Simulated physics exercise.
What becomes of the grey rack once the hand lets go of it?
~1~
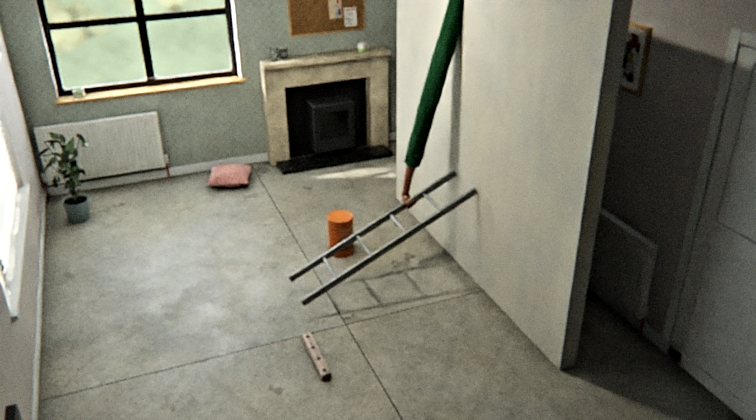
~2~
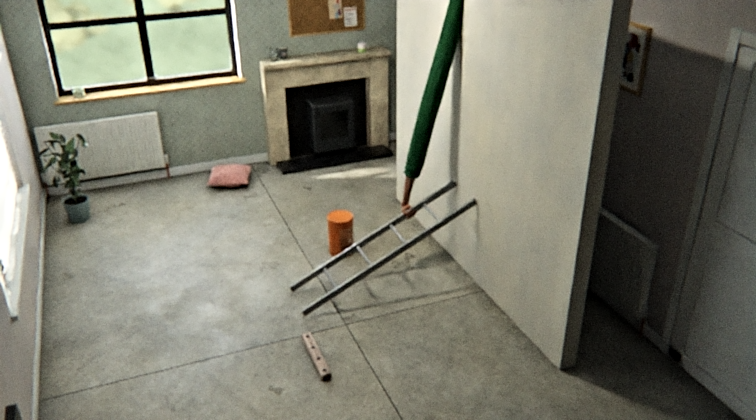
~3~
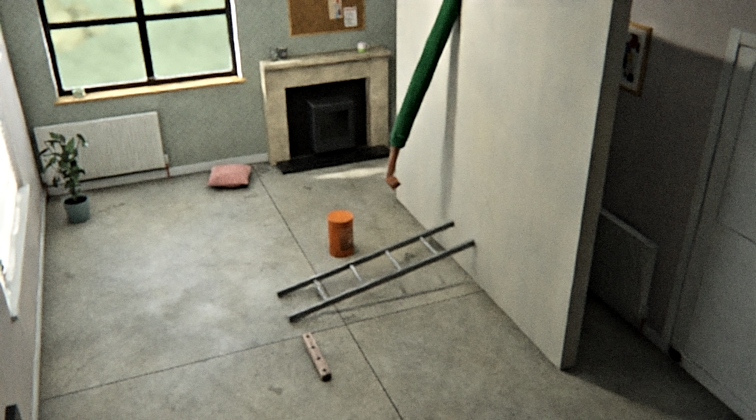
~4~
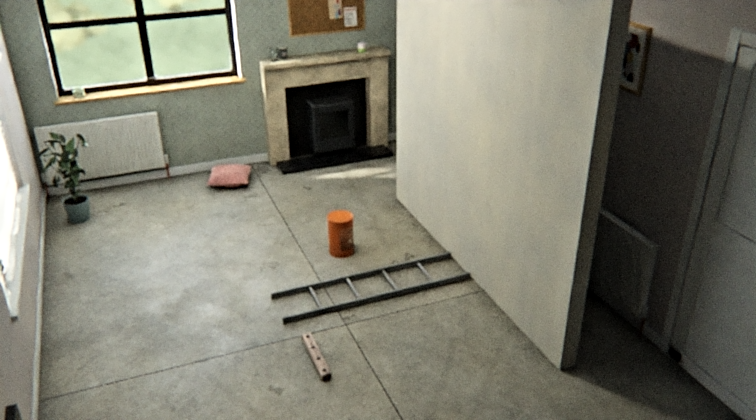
It does not stay propped against the wall. Its foot slides out to the left as its upper end drops, and it ends up lying flat on the floor.
